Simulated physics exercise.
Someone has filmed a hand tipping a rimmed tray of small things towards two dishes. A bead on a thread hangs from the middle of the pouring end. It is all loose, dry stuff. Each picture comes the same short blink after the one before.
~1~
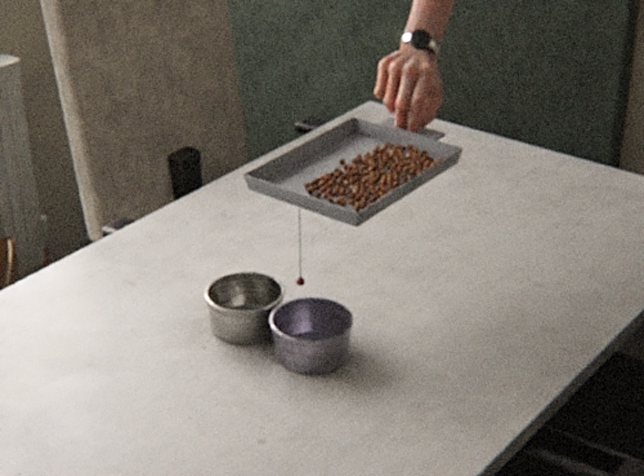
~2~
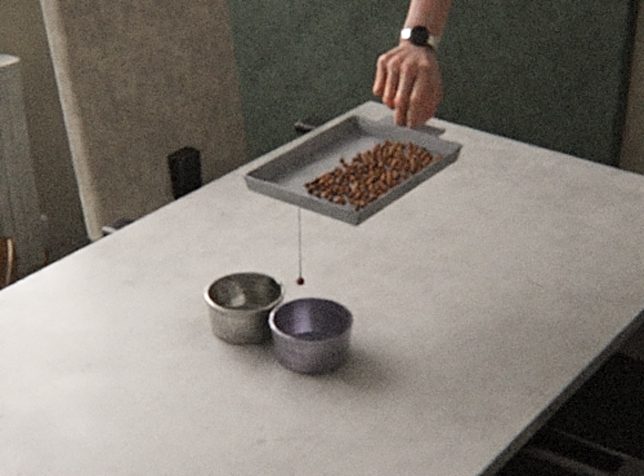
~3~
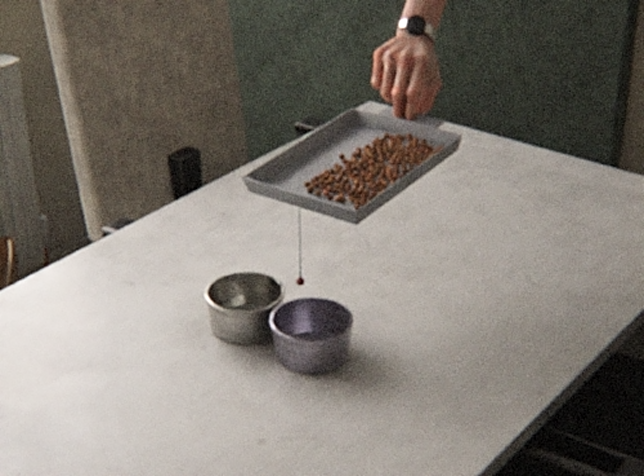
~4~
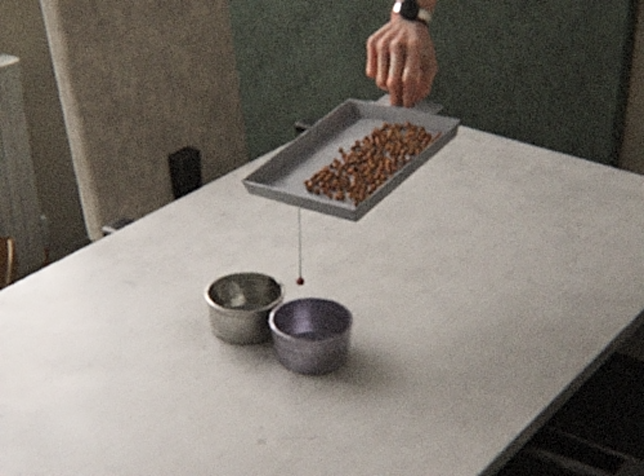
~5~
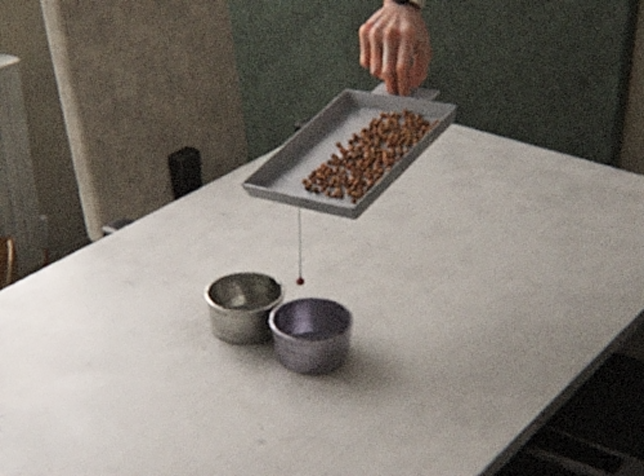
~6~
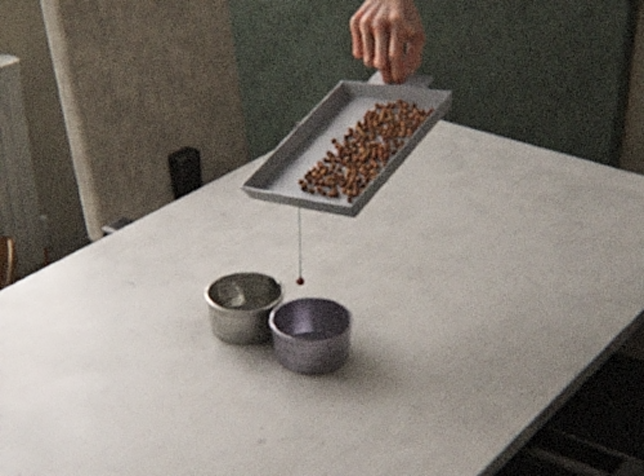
In this clip, a hand holds a gray rimmed tray of small brown pieces above two round dishes on a pale table, then gradually raises its far end, tilting it toward the near left corner as the pieces shift slightly.
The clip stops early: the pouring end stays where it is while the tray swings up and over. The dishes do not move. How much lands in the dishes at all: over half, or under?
They take the larger part between them.
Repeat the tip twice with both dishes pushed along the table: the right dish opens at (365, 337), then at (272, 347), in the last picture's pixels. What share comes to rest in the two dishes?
Near 0 % and 0 %.
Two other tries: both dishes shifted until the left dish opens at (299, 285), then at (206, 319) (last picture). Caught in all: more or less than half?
The first try: Below a half. The second: Less than half.
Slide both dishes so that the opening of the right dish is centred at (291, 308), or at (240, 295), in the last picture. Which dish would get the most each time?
The first try: The left one. The second: The right-hand dish.
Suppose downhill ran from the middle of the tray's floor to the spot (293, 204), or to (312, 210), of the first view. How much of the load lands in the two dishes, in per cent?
First some 80, then 80 per cent.
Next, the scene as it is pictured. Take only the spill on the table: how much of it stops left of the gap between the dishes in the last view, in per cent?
Near 80 %.
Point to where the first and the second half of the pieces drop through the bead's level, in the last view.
Early half (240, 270), late half (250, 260).
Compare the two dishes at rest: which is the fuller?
Fuller: The left-hand dish.
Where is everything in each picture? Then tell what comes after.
The first frame shows corners of the pouring end at (248, 174) and (357, 211), level; middle of the load at (378, 175), cereal balls; left dish at (220, 321); right dish at (287, 350); bead on its thread at (300, 281).
The second frame shows corners of the pouring end at (248, 175) and (357, 210), level; middle of the load at (378, 173).
The third frame shows corners of the pouring end at (247, 176) and (356, 209), tipped barely, lowest at the left corner; middle of the load at (378, 168).
The fourth frame shows corners of the pouring end at (246, 179) and (354, 207), tipped a little, lowest at the left corner; middle of the load at (377, 161).
The fifth frame shows corners of the pouring end at (246, 182) and (352, 205), tipped clearly, lowest at the left corner; middle of the load at (375, 154).
The sixth frame shows corners of the pouring end at (245, 185) and (350, 204), tipped clearly, lowest at the left corner; middle of the load at (370, 148), about a quarter on the move; left dish at (220, 321); right dish at (287, 350).
Soon after the last picture, tray tipped steeply; most on the tray; a stray few in the left dish; a stray few outside both; a small part in the air.
A little later, tray tipped past a quarter turn; about half on the tray; about a third in the left dish; a small part outside both; a small part in the air.
Later still, tray tipped past a quarter turn; most in the left dish; about a quarter outside both.
At rest, tray tipped past a quarter turn; none in the right dish; most in the left dish; about a quarter outside both.
